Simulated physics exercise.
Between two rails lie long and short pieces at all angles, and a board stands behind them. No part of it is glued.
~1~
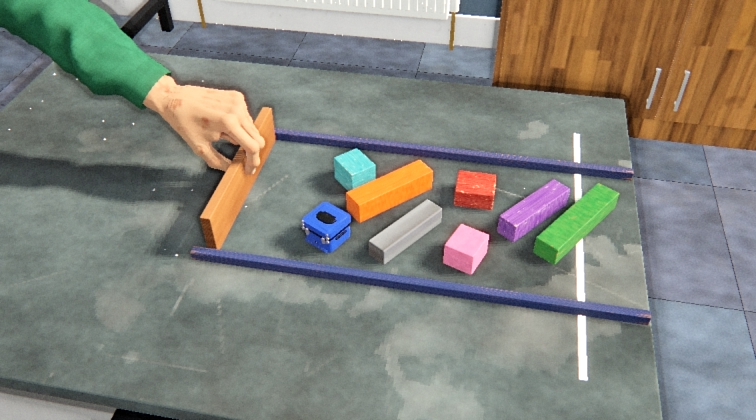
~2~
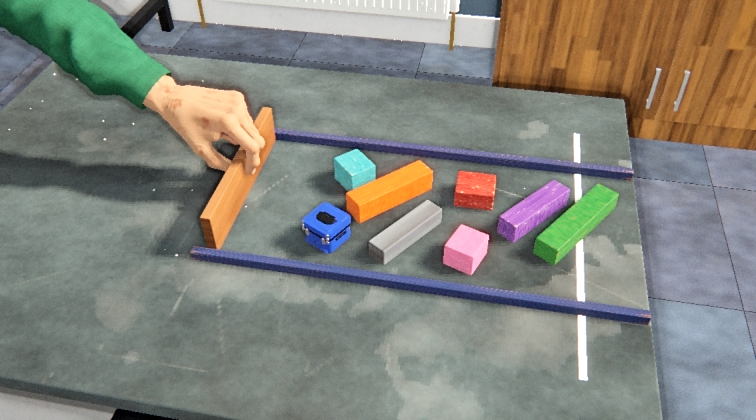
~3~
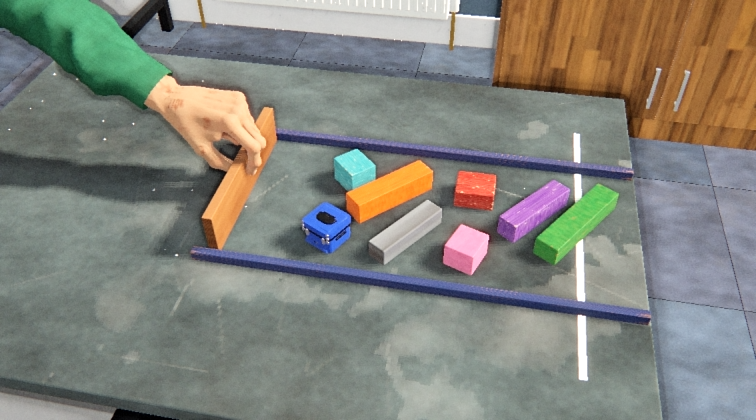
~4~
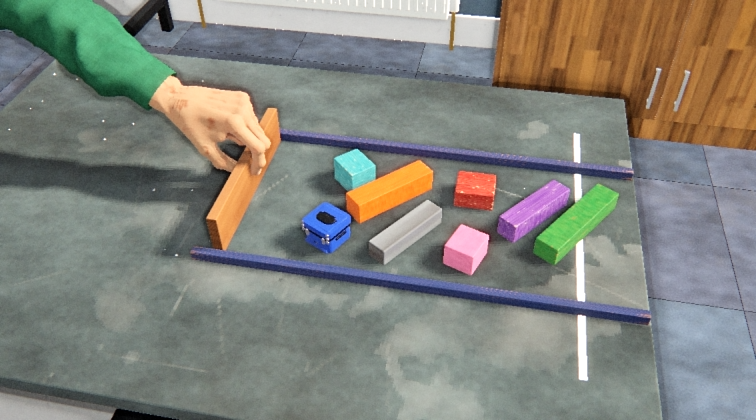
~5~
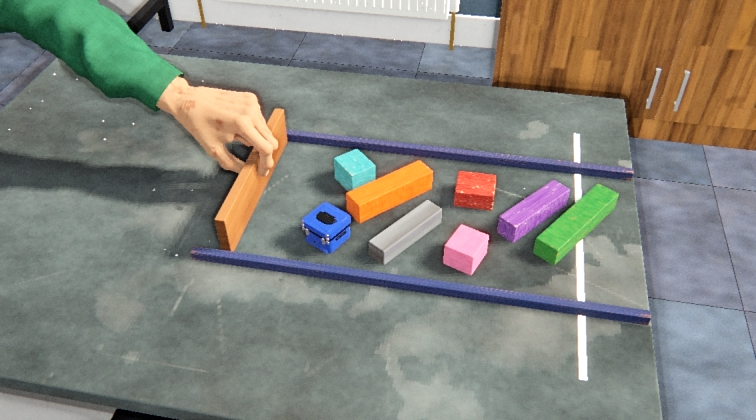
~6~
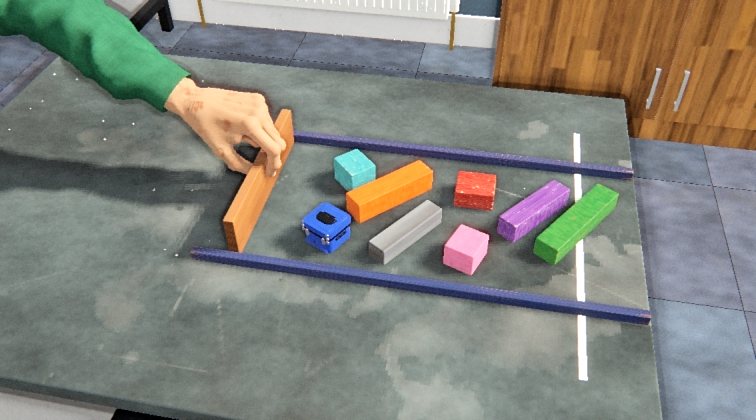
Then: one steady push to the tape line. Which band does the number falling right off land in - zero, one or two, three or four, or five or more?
It lands in the three or four band.
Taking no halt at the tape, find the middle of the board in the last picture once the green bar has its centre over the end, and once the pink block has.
Estimated middle: (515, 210), and (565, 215) for the other.
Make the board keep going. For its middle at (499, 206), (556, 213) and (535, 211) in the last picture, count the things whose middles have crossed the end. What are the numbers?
0; 2; 1.
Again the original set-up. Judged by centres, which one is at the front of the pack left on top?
Grey stick.
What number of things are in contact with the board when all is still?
That makes 3.
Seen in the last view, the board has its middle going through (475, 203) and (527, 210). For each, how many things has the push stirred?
At the one place 8, at the other 8.
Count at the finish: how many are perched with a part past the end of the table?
The total would be 1.
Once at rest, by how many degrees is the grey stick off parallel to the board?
The angle is about 0 degrees.
A little later, none off yet; green bar at rest near (577, 222); purple bar at rest near (534, 210); red block shifted a little near (491, 193).
When it is over, the number that fall off is three or four; down, pink block, red block, purple bar and green bar.
